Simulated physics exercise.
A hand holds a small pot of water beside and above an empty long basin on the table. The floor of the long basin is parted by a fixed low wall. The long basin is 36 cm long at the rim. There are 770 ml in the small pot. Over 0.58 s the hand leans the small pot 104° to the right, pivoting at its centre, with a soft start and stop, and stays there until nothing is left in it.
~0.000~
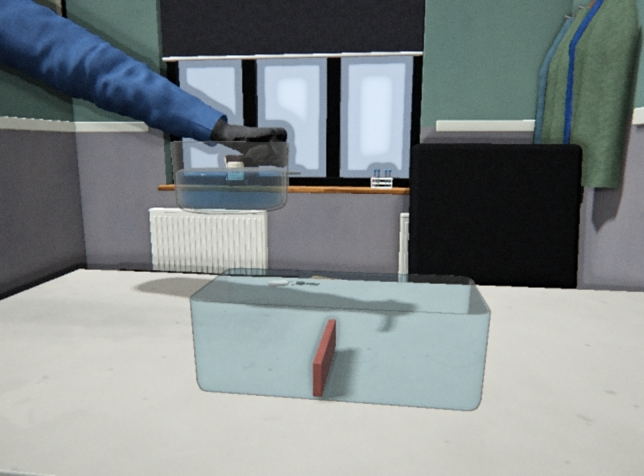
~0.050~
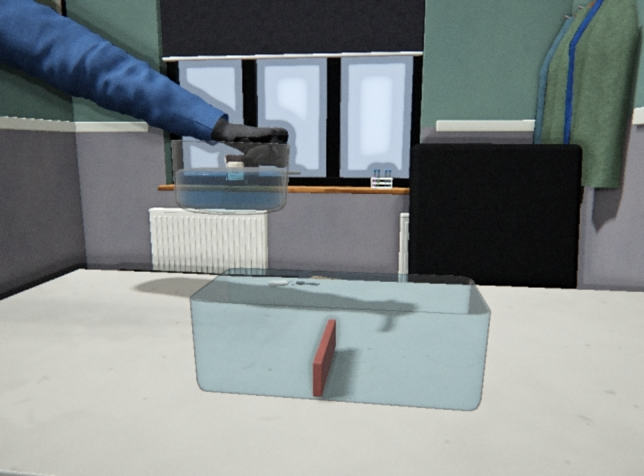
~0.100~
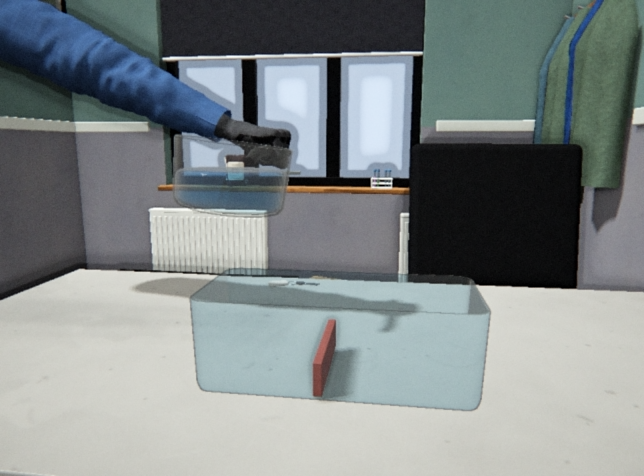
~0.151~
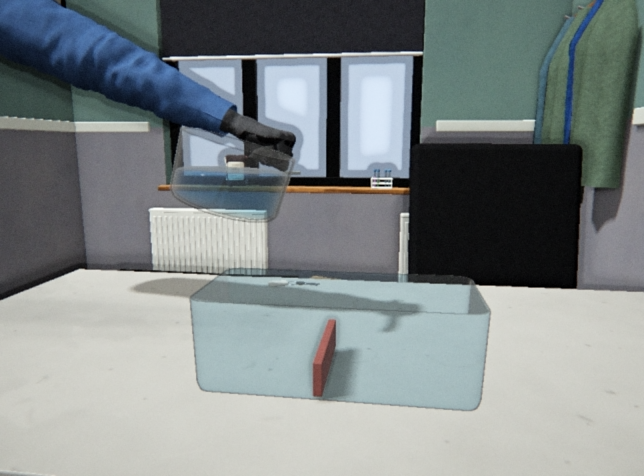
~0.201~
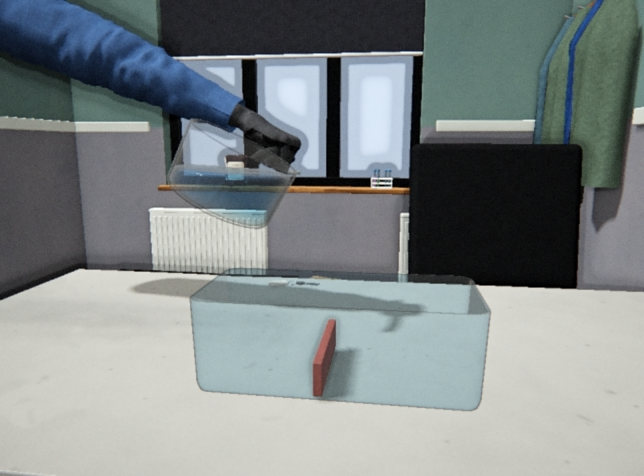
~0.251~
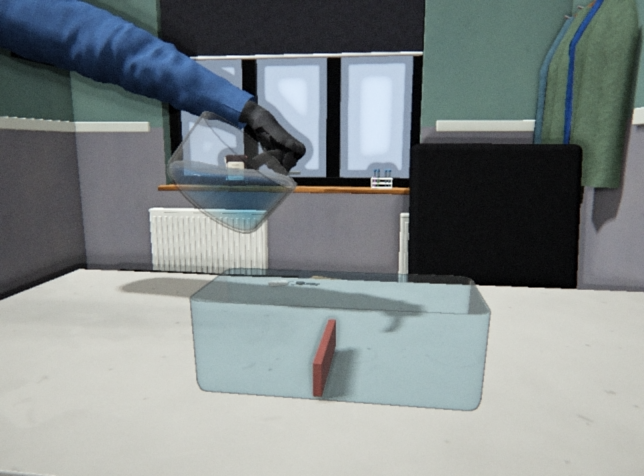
At the start, a gloved hand on a blue-sleeved arm holds a small clear pot of water level above a long clear basin with a small red wall inside. The hand slowly begins leaning the pot to the right, then turns it further until it is steeply slanted, its right rim lowered.
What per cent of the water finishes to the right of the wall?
About 40 per cent.
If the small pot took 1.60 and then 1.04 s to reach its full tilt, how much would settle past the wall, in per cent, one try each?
First 65, then 55 per cent.
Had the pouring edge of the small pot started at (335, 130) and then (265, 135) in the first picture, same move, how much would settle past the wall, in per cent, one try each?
First 90, then 10 per cent.
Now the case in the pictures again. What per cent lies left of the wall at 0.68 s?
Near 42 in a hundred.
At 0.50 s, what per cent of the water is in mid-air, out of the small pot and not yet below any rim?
About 46 per cent.
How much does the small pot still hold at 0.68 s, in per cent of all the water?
Some 10 per cent.
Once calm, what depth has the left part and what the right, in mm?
Left about 18 mm, right about 10 mm.
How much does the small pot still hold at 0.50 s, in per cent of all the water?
Near 32 in a hundred.
After 0.50 s the tilt is 99° and 31 per cent is still to pour, 8 is left of the wall and 15 right of it.
After 0.68 s the tilt is 104° and 9 per cent is still to pour, 43 is left of the wall and 40 right of it.
After 0.87 s the tilt is 104° and 1 per cent is still to pour, 55 is left of the wall and 39 right of it.
After 1.08 s the tilt is 104° and 0 per cent is still to pour, 58 is left of the wall and 40 right of it.
In the end 58 per cent lies left of the wall, 40 right of it and 1 outside.
